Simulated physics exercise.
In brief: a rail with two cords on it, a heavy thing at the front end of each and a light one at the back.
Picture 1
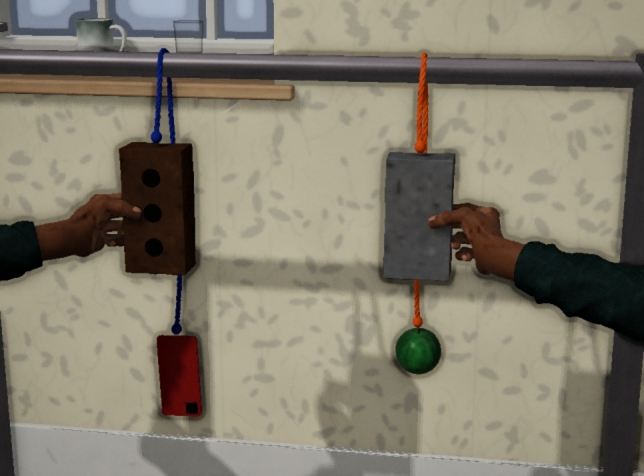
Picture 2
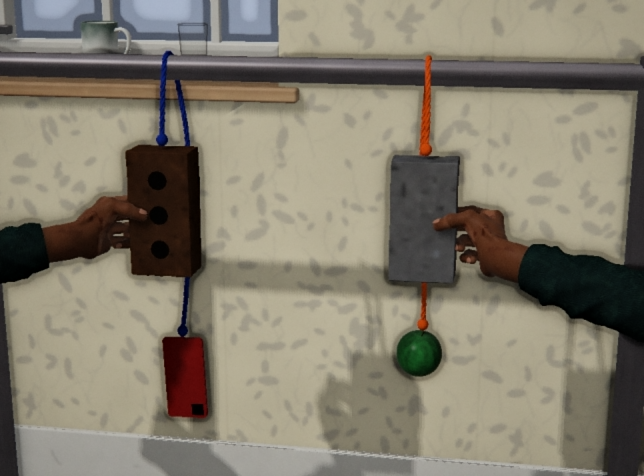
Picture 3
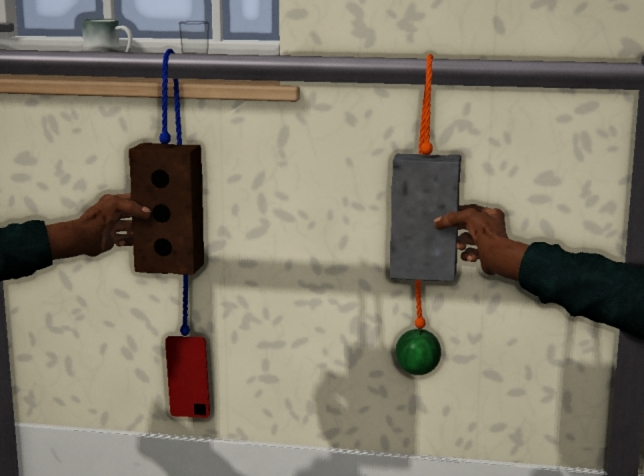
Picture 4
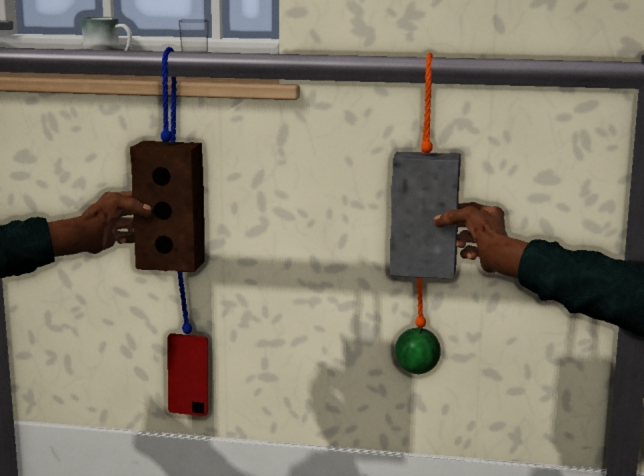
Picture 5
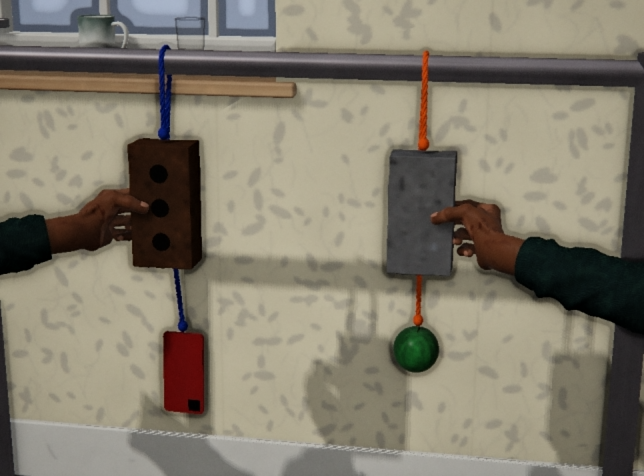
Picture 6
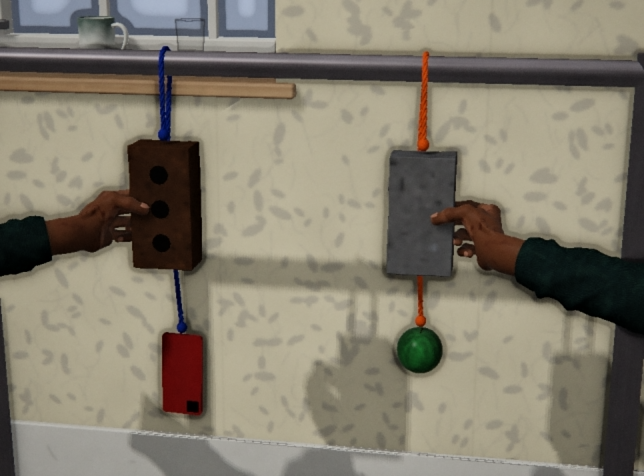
A brown brick with three dark holes, hanging on a blue cord at left with a red phone beneath it, shifts very slightly as a hand touches its side. A grey paver on an orange cord at right, with a green ball-like object below, stays nearly still against another hand. The view, facing a rail before a leaf-patterned cream wall beneath a window, drifts slightly.
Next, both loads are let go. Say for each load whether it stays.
The brick does not stay; the paver does not stay.
Then, 0.46 s past the final frame, brick dropping near (175, 426); paver dropping near (415, 427).
Then, 0.74 s past the final frame, brick on the floor; paver on the floor.
When it is over, brick on the floor; paver on the floor. The brick runs down to the floor and the paver drops.
